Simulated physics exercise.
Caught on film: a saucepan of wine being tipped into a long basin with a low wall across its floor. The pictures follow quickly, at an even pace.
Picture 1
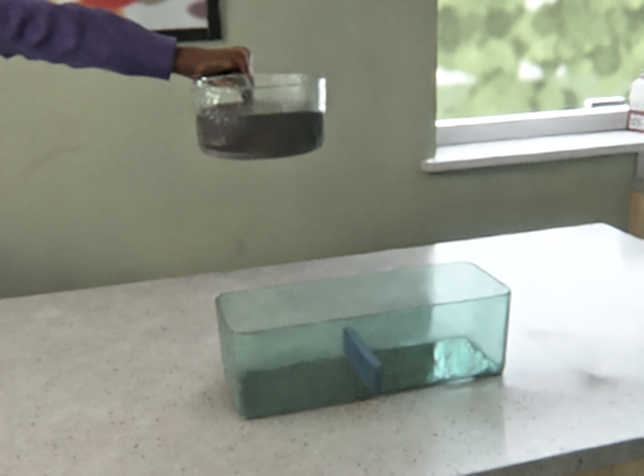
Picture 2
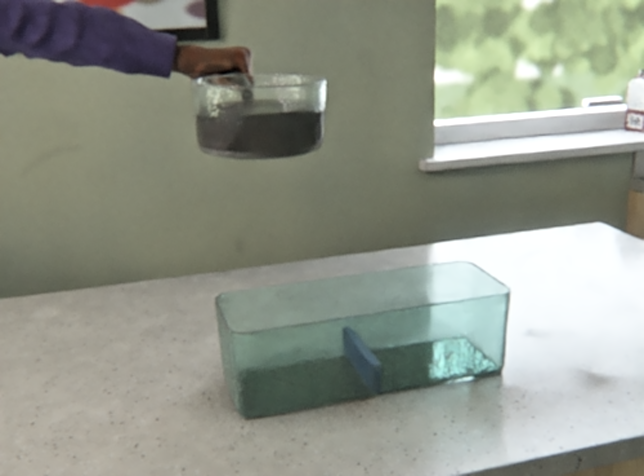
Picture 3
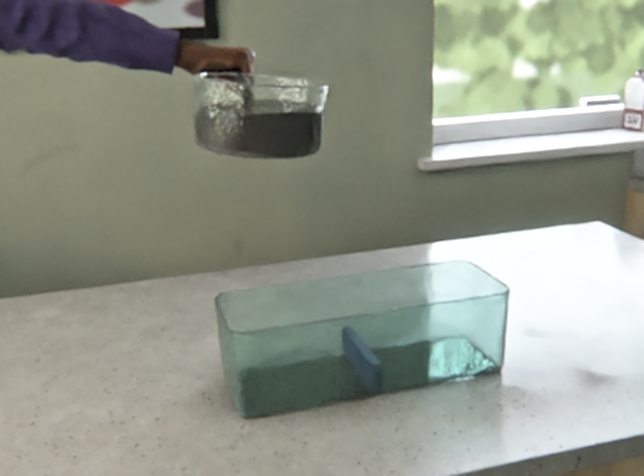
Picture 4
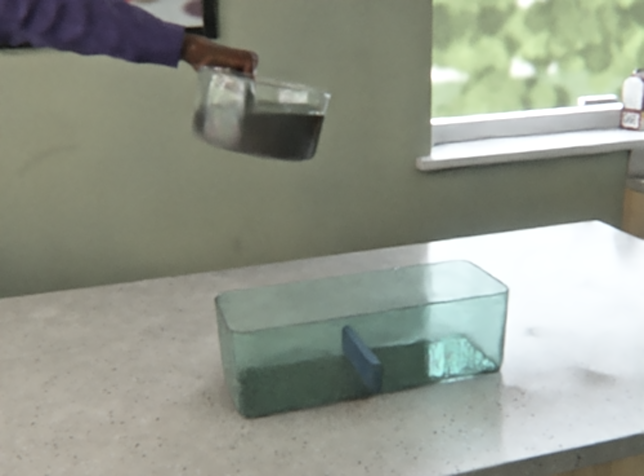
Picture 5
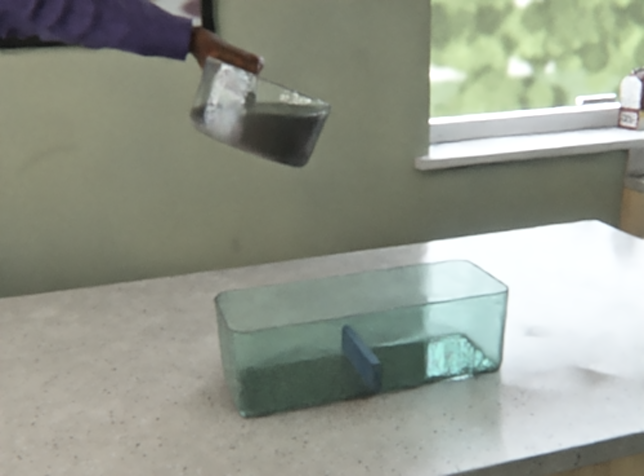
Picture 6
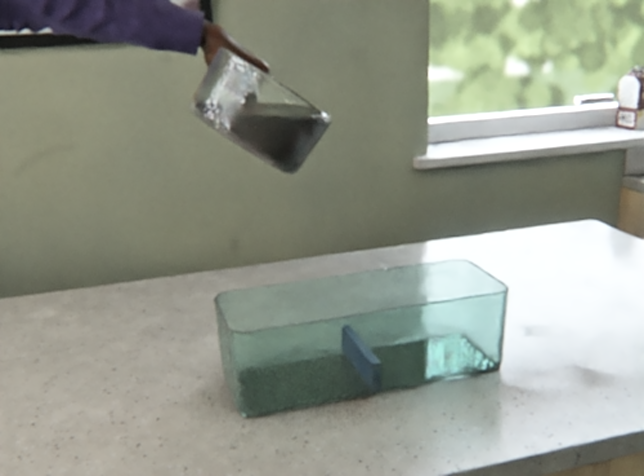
In the video, a purple-sleeved arm holds a clear pan of dark liquid above a long, greenish see-through basin with a low blue wall inside, then tilts the pan steadily to the right, lowering its right rim.
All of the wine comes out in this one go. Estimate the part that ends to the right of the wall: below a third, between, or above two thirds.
In the end above two thirds is right of the wall.
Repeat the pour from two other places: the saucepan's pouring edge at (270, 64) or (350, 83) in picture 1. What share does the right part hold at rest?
About 15 and 85 per cent.
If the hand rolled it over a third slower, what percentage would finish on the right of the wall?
Close to 85 per cent.
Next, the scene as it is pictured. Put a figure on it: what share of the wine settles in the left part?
Roughly 20 in a hundred.
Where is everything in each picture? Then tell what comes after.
In the first picture, it leans 0°; its right rim is at (321, 78); the wine meets the walls at (197, 112) and (318, 103); the long basin's rim runs from (222, 315) to (492, 277); the wall's top is at (361, 346).
In the second picture, it leans 2°; its right rim is at (321, 80); the wine meets the walls at (197, 112) and (318, 103).
In the third picture, it leans 7°; its right rim is at (323, 85); the wine meets the walls at (197, 110) and (318, 104).
In the fourth picture, it leans 14°; its right rim is at (326, 94); the wine meets the walls at (196, 110) and (319, 106).
In the fifth picture, it leans 25°; its right rim is at (327, 106); the wine meets the walls at (193, 108) and (321, 107).
In the sixth picture, it leans 36°; its right rim is at (326, 121); the wine meets the walls at (193, 104) and (323, 111); 1 per cent is over the edge.
A moment on, the saucepan is tipped on its side and 32 per cent is still to pour, 0 is left of the wall and 5 right of it.
Next, the saucepan is tipped on its side and 11 per cent is still to pour, 8 is left of the wall and 65 right of it.
Then the saucepan is tipped on its side and 3 per cent is still to pour, 14 is left of the wall and 75 right of it.
Later the saucepan is tipped on its side and 1 per cent is still to pour, 16 is left of the wall and 79 right of it.
At rest 18 per cent lies left of the wall, 79 right of it and 3 outside.
